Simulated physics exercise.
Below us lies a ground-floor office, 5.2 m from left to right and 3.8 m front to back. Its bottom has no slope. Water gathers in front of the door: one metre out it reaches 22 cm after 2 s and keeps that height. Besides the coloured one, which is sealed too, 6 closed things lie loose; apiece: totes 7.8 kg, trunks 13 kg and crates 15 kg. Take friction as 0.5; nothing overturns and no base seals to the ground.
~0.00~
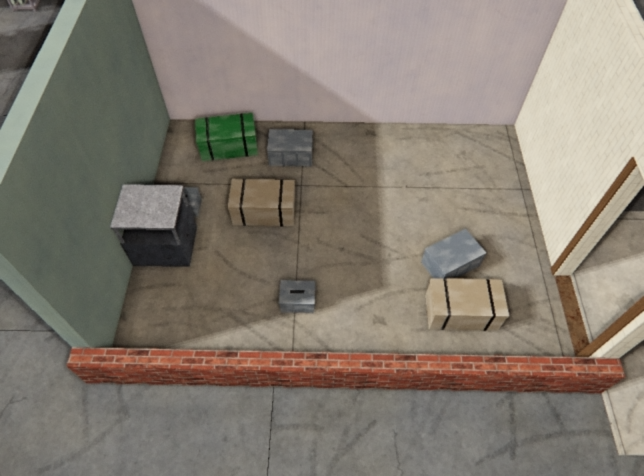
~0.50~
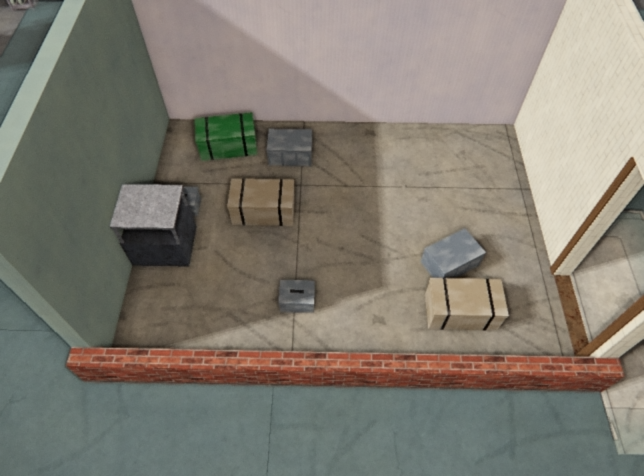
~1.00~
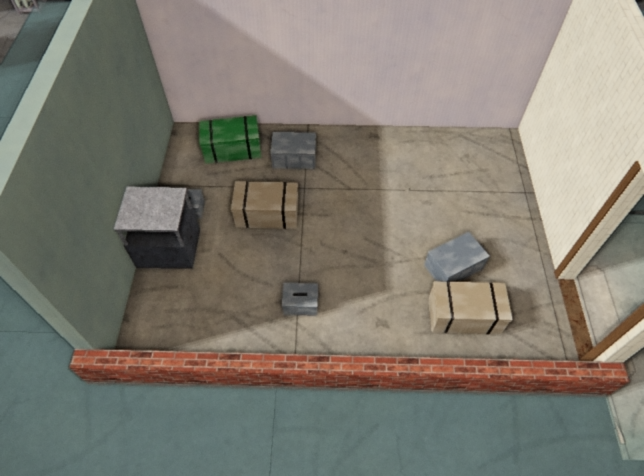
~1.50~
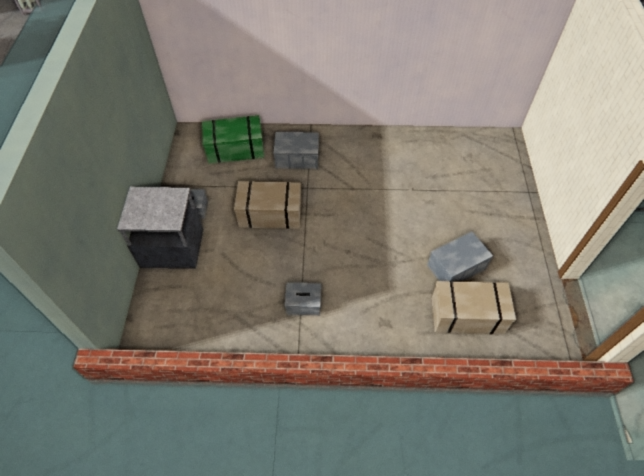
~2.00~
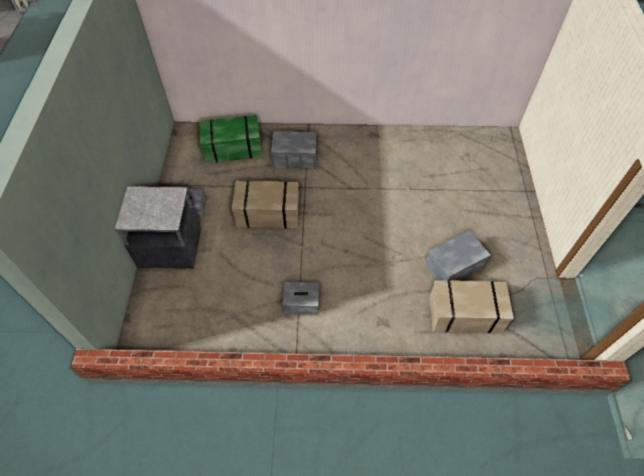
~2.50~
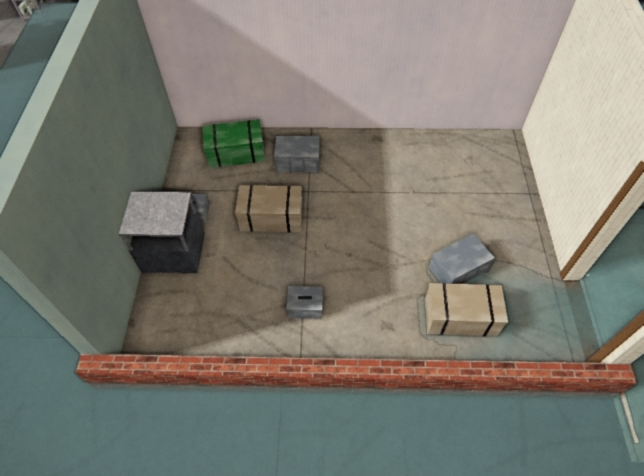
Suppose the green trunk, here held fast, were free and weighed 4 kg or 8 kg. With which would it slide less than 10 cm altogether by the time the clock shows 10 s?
Verdict: Neither weight holds it.
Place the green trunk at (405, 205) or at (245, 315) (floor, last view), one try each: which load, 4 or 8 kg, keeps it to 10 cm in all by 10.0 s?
In turn: Neither is enough; neither holds.
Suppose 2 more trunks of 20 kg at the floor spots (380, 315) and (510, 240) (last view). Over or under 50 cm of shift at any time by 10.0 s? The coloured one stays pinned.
In turn: Past it, less.
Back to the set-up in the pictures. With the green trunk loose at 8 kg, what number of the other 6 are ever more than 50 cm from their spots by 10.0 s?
4 of them.
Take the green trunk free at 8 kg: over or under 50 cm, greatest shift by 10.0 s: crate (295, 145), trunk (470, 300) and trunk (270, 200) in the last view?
In that order: Short of it, past it, more.
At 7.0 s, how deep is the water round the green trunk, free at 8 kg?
About 2 cm.
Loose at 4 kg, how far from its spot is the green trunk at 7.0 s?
Roughly 30 cm.
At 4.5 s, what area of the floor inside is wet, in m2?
About 11.5 m2.
After 3.5 s the green trunk would be 0 cm from its start with 4 kg and 0 cm from its start with 8 kg; 0 cm of water round it then.
After 4.5 s the green trunk would be 0 cm from its start with 4 kg and 0 cm from its start with 8 kg; 0 cm of water round it then.
After 7.0 s the green trunk would be 29 cm from its start with 4 kg and 17 cm from its start with 8 kg; 2 cm of water round it then.
After 10.0 s the green trunk would be 45 cm from its start with 4 kg and 39 cm from its start with 8 kg; 10 cm of water round it then.
